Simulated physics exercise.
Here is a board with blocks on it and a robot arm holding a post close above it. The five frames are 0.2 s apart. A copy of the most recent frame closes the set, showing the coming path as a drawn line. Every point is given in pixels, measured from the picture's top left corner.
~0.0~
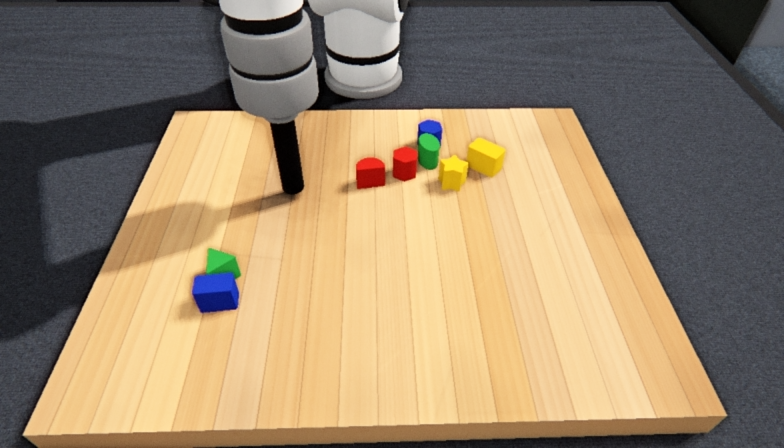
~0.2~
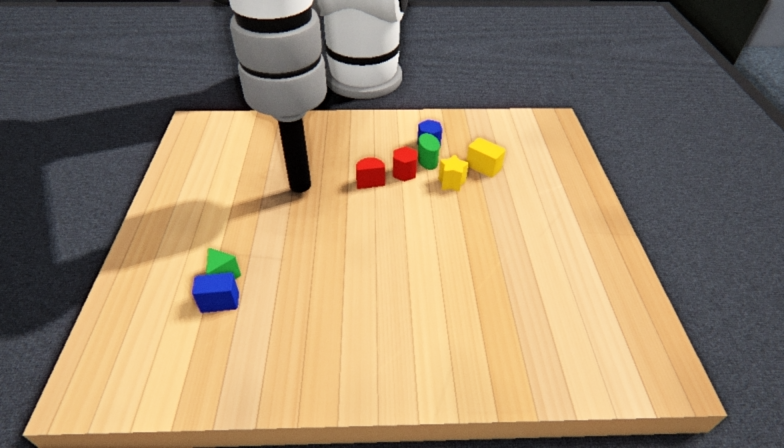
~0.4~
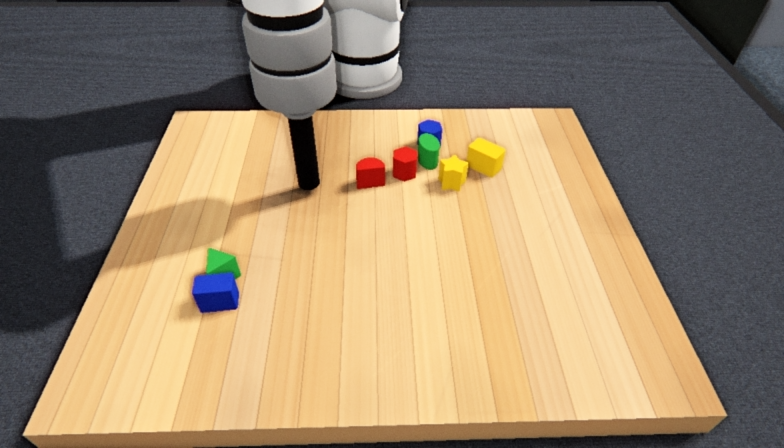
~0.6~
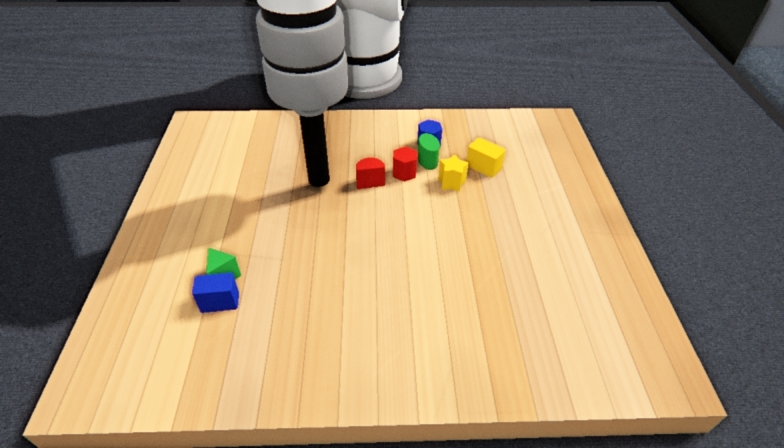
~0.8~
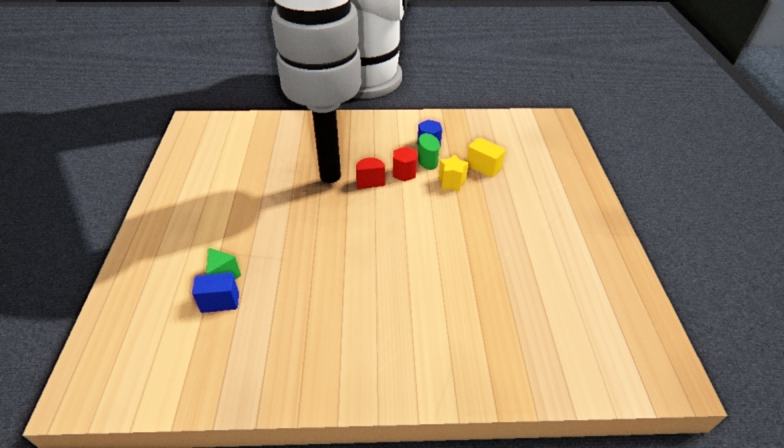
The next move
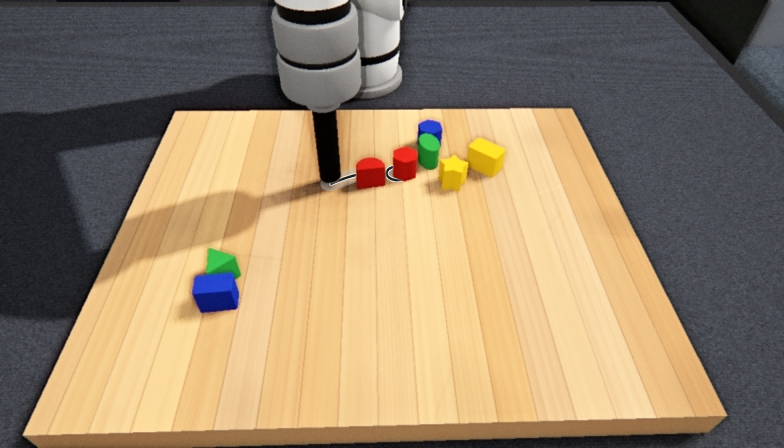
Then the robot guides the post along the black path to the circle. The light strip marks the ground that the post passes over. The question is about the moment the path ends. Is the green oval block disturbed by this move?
That block stands still.
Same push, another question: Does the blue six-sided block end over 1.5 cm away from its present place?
No, it doesn't check out.
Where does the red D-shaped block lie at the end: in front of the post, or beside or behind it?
Beside or behind.
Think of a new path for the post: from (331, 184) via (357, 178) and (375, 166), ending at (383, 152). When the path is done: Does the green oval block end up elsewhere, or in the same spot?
Undisturbed, or as good as.
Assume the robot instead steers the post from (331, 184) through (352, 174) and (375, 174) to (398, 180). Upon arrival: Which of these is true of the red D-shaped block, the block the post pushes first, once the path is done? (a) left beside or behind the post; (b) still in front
a.
The drawn path runs from (331, 184) by way of (352, 176) and (374, 173) to (397, 173).
The first path, step by step. Halfway along, post (363, 167); red D-shaped block (378, 165).
At the end, post (397, 166); red D-shaped block (382, 167), turned 20° clockwise; red six-sided block (420, 155); green oval block not moved; blue six-sided block not moved.
